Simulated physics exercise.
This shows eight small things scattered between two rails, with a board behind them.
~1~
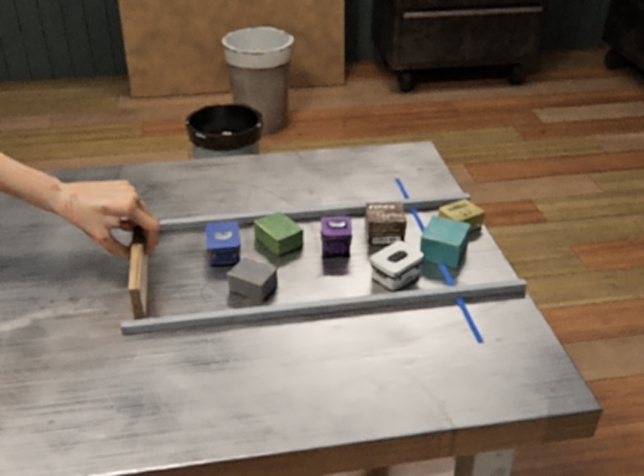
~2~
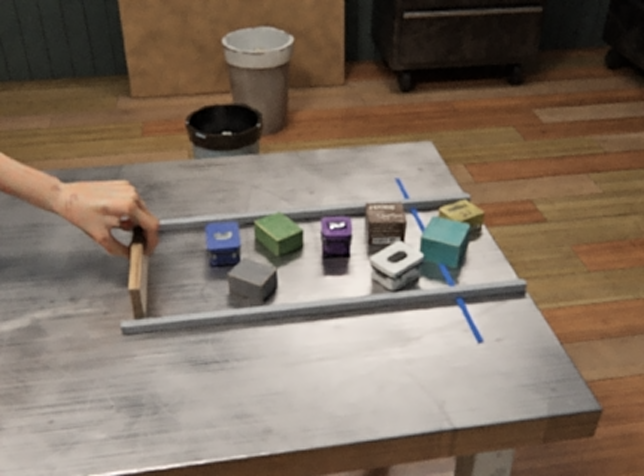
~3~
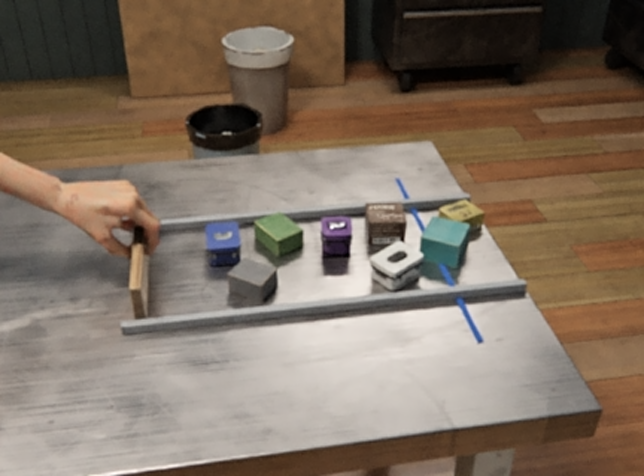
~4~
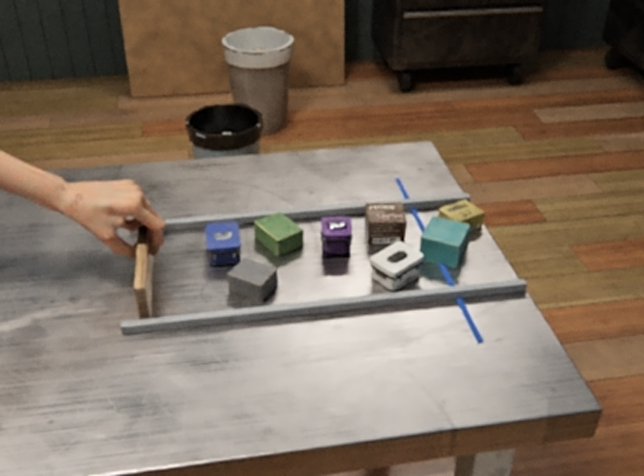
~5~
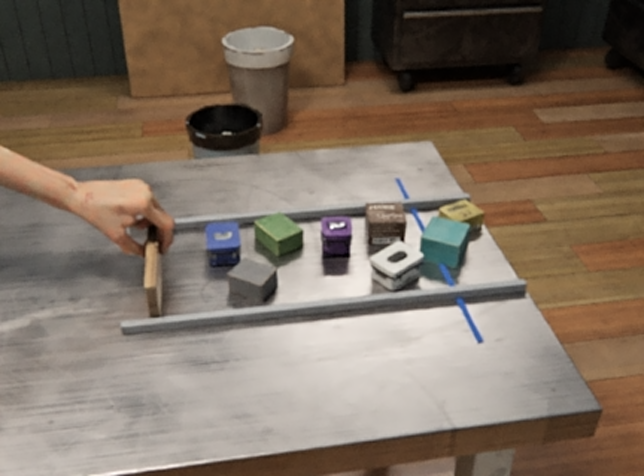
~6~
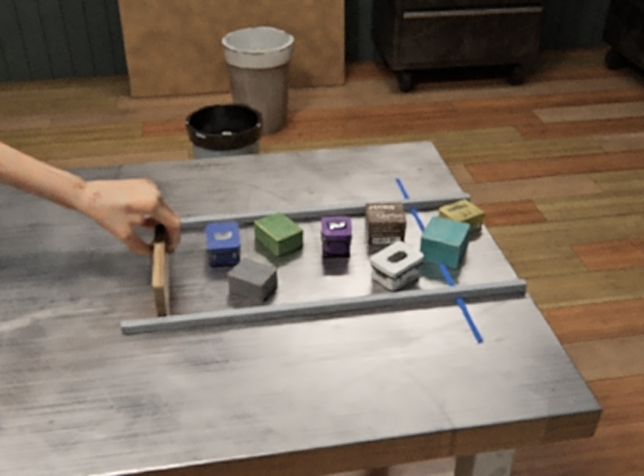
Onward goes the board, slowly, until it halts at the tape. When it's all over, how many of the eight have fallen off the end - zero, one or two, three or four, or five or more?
Three or four have fallen off.
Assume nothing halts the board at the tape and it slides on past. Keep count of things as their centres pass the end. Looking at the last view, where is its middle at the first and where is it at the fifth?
At (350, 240) for the first, at (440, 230) for the fifth.
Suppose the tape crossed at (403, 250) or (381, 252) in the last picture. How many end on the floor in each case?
Respectively 2 and 1.
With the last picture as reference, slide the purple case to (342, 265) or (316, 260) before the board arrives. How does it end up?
Well, the first time it hangs in there and the second time it hangs in there.
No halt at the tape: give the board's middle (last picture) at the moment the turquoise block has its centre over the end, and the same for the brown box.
Approx. (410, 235) / approx. (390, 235) for the other.
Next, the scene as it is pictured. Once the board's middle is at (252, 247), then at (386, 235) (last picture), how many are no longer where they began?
So far 3, and 8 at the second.
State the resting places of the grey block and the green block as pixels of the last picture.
I'd put one at around (464, 255) and the other at around (464, 213).
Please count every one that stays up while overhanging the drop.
Overhanging: 1.
Soon after, none off yet; yellow box at rest near (461, 218); turquoise block at rest near (445, 242); brown box moving near (390, 222).
At rest, the number that fall off is three or four; fallen, purple case, brown box, turquoise block and yellow box.
